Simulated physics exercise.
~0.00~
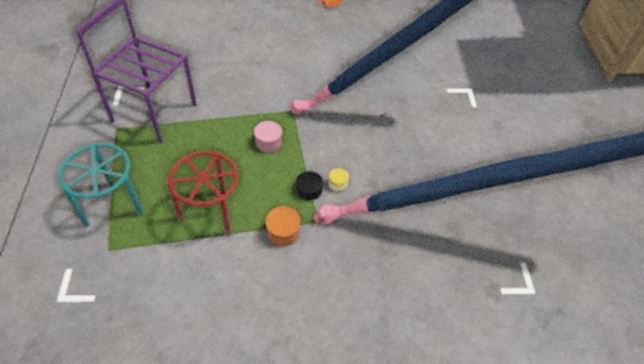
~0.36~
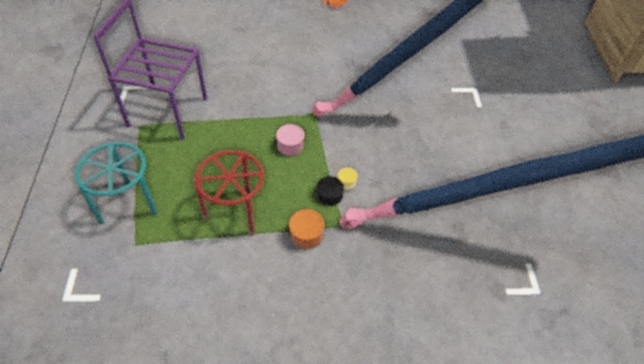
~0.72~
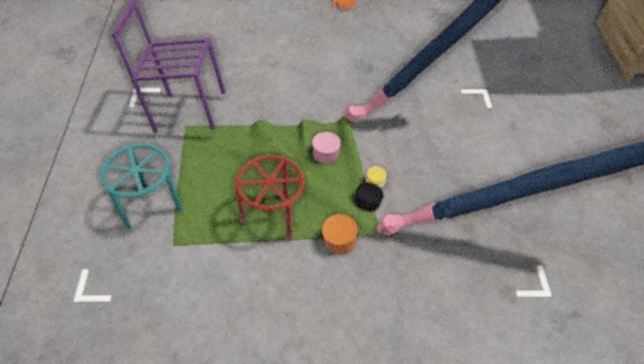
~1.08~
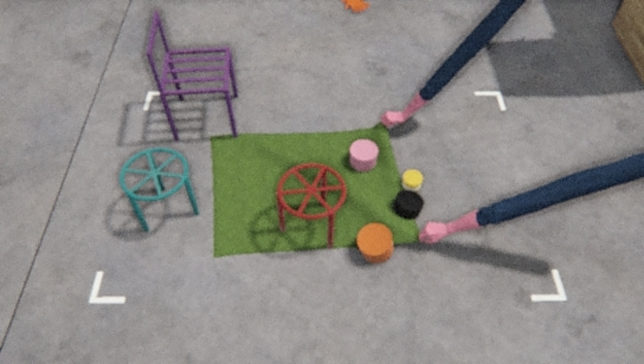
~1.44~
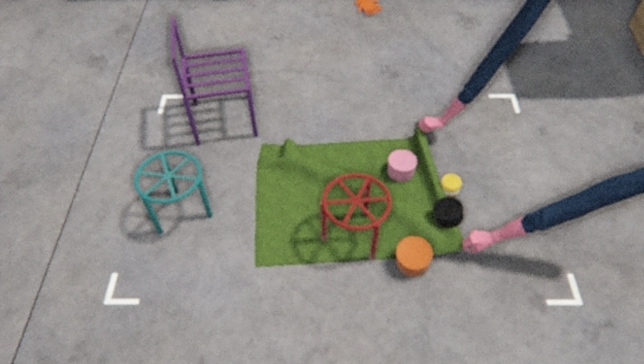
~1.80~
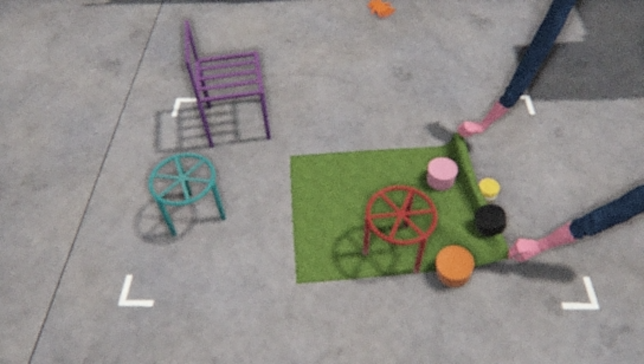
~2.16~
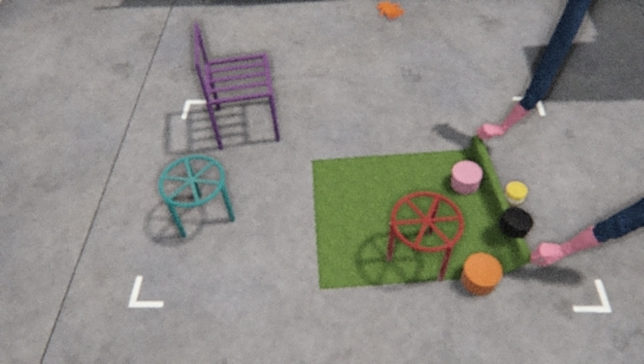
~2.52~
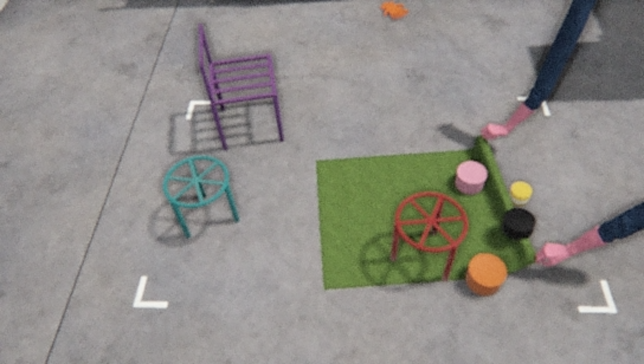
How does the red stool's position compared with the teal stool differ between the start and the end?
At the start the red stool stands close to the right of the teal stool. By the end it is much farther to the right, with a wide gap between them.
A green sheet, pulled by two arms, carries a red stool and tubs right, then stops.
